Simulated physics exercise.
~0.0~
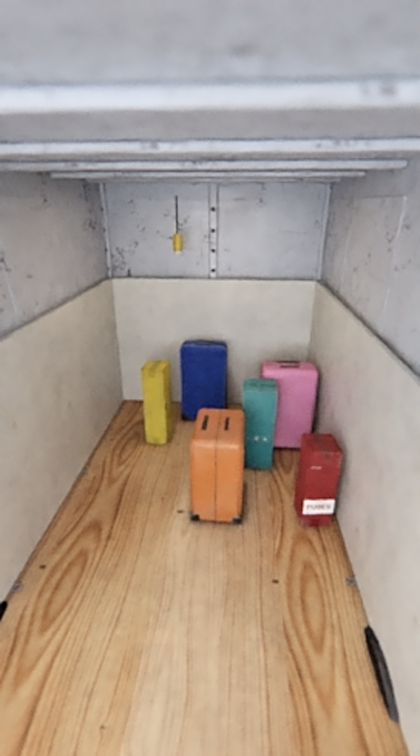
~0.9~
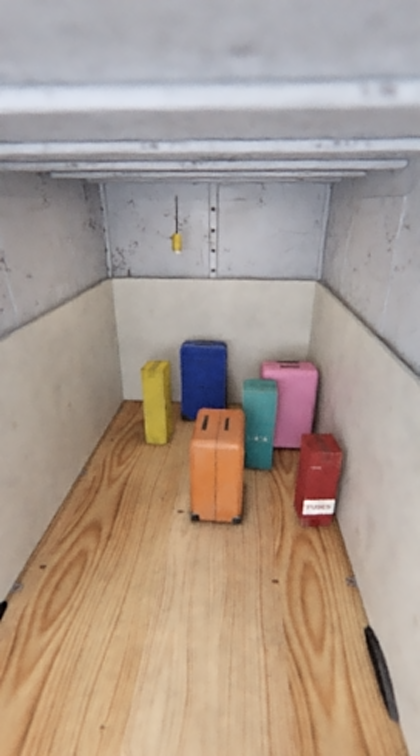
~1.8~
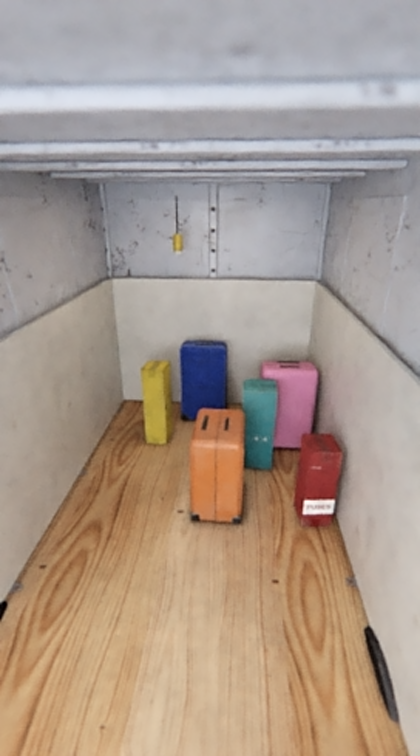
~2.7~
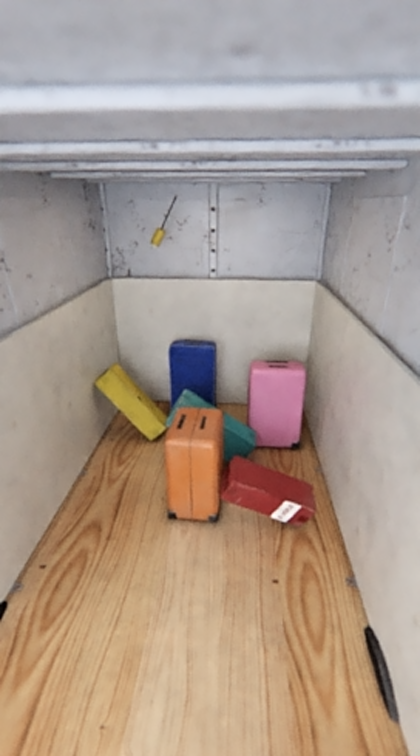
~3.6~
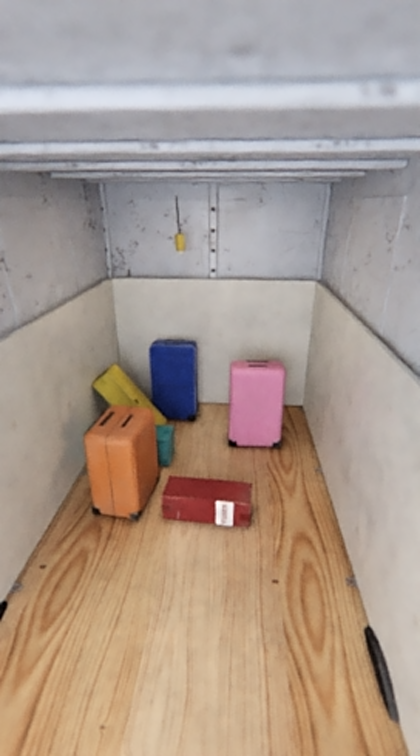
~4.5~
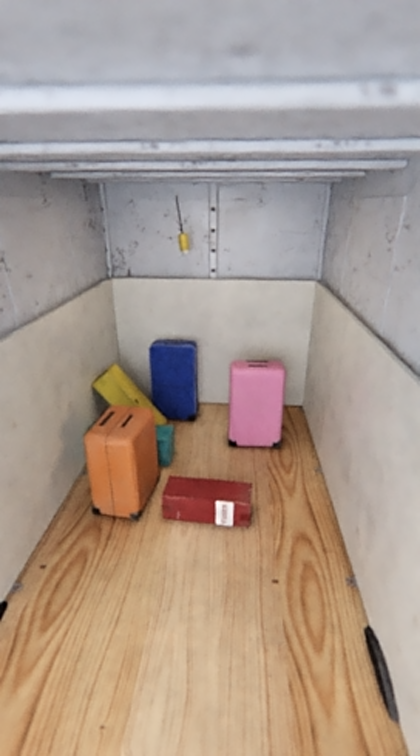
Six brightly coloured cases and boxes stand on the wooden floor of a van's load bay, seen from the rear towards the bulkhead, where a small yellow lamp hangs. Orange is in front at the centre, red to its right, yellow at the left, with blue, turquoise and pink behind. At first nothing moves, then the lamp swings and the load shifts left, the yellow and turquoise boxes tilting and the red one toppling. Everything but the yellow box slides further left. It ends with red, turquoise and yellow tipped over, while orange, blue and pink still stand, left of where they began.
